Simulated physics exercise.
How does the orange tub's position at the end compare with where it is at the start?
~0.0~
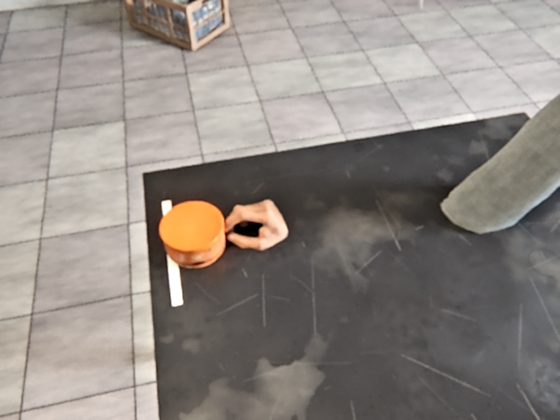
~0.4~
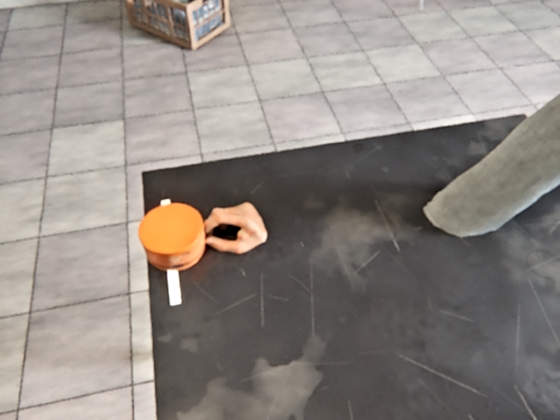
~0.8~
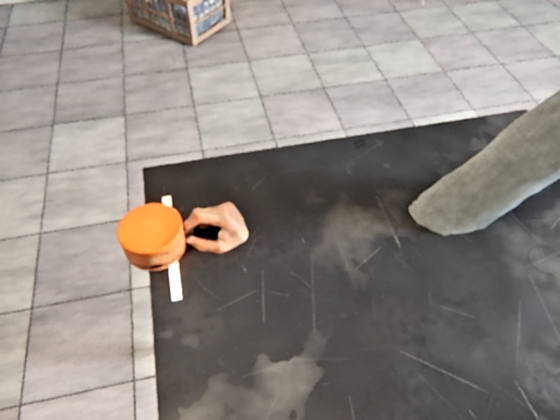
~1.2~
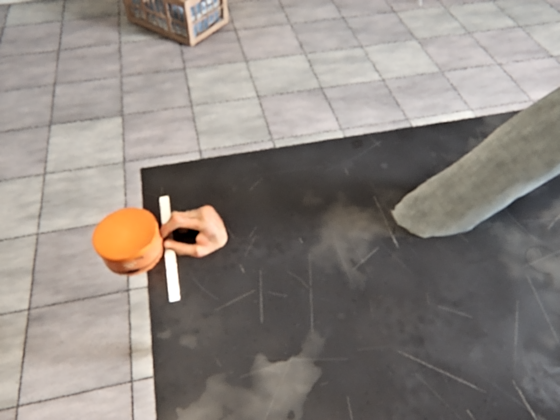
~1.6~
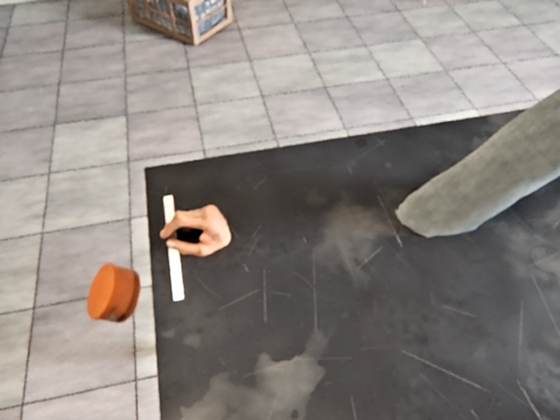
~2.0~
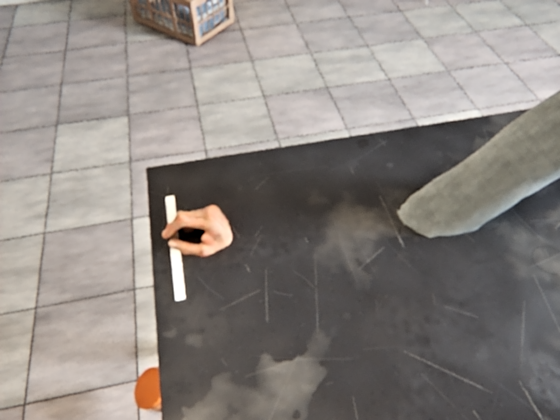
At the start the orange tub is on the table by the white tape, next to the hand. At the end it is off the table, down past the left edge and partly hidden by it.
A round orange tub sits near the left end of a dark, scuffed table, seen from above in a room with a grey tiled floor. A hand is at its right side, a grey-green sleeve reaches in from the right, and a box stands on the floor at the top. The hand slowly pushes the tub left across a white strip of tape until it hangs over the edge. The hand stops at the tape as the tub tips and falls. It drops beside the table towards the floor, ending partly hidden by the table's edge.
